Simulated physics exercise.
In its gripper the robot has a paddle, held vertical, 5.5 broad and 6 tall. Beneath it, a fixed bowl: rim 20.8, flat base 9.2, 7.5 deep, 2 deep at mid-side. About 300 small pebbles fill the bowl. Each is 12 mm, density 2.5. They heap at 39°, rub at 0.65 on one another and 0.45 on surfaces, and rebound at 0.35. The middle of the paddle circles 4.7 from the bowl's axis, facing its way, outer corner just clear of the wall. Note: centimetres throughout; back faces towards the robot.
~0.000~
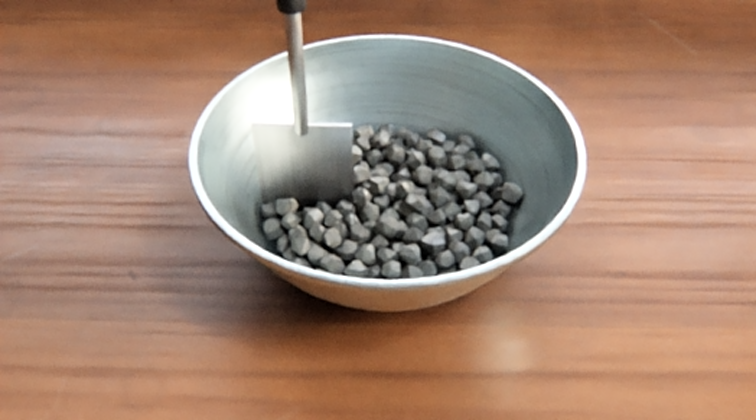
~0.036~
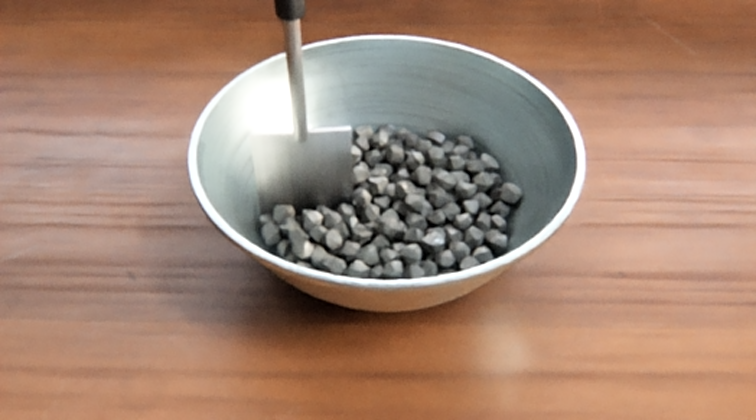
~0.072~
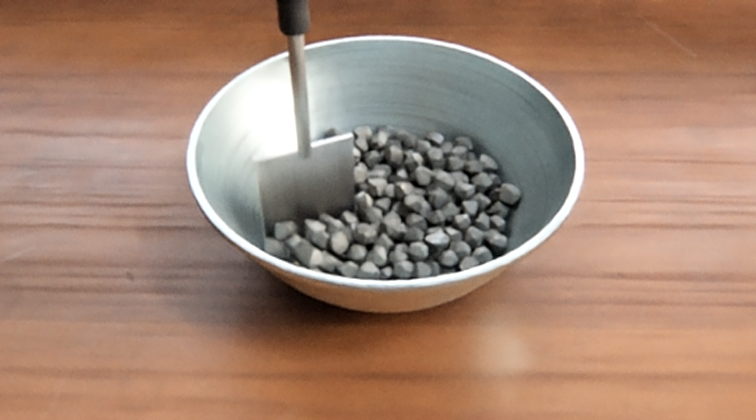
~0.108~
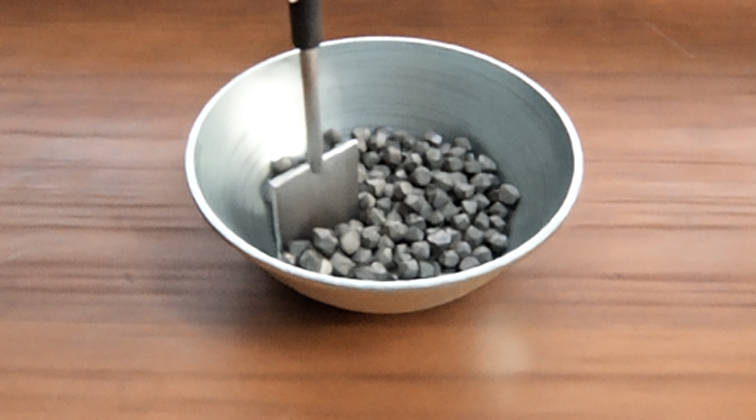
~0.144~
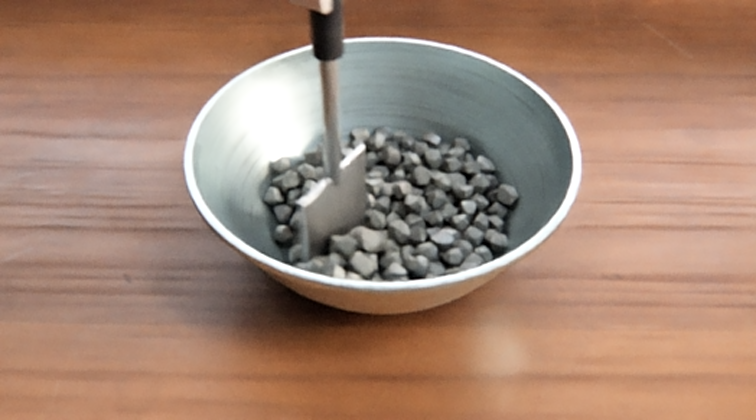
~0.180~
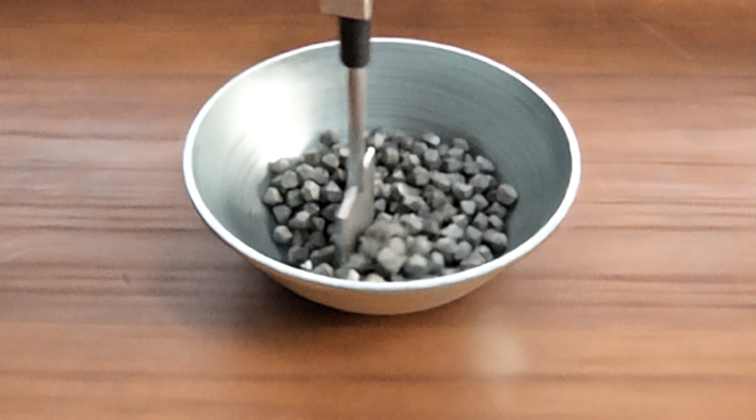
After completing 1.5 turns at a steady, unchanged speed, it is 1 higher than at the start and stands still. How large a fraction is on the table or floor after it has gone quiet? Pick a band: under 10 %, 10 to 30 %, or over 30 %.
Band: Under 10 %.
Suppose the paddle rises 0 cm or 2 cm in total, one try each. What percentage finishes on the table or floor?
About 5 per cent on the first try and 0 per cent on the second.
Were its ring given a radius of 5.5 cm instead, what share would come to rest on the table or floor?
It would be close to 0 per cent then.
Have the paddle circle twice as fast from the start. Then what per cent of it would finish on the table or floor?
That would be some 25 percent.
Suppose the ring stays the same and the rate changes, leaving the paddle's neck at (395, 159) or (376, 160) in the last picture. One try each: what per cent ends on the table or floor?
About 5 per cent, then about 5 per cent.
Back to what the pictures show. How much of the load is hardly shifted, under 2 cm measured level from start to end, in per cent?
Result: Close to 10 per cent of the load.
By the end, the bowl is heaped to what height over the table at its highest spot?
It reaches some 7.5 cm above the table.
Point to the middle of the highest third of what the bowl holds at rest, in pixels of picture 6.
Near (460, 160).
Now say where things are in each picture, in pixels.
The paddle neck at (300, 102), 0° round; upper third of the load around (394, 192), from x 270 to 510, top at y 135; 301 in the bowl, in the first picture.
The paddle neck at (299, 109), 8° round; upper third of the load around (392, 194), from x 270 to 510, top at y 135, in the second picture.
The paddle neck at (302, 124), 24° round; upper third of the load around (388, 218), from x 275 to 510, top at y 135, in the third picture.
The paddle neck at (314, 139), 41° round; upper third of the load around (383, 223), from x 275 to 510, top at y 135, in the fourth picture.
The paddle neck at (332, 150), 58° round; upper third of the load around (392, 223), from x 275 to 505, top at y 135, in the fifth picture.
The paddle neck at (357, 158), 75° round; upper third of the load around (401, 232), from x 275 to 505, top at y 135; 301 in the bowl, in the sixth picture.
After 0.57 s, 257° round, highest piece 8 above the table; 301 in the bowl.
After 0.96 s, 79° round, highest piece 8 above the table; 300 in the bowl, 1 in flight or on the tool.
After 1.35 s, 180° round, highest piece 8 above the table; 300 in the bowl, 1 on the table or floor.
After 2.05 s, 180° round, highest piece 7 above the table; 300 in the bowl, 1 on the table or floor.
In the end, 300 in the bowl, 1 on the table or floor. That is 0 % on the table or floor.
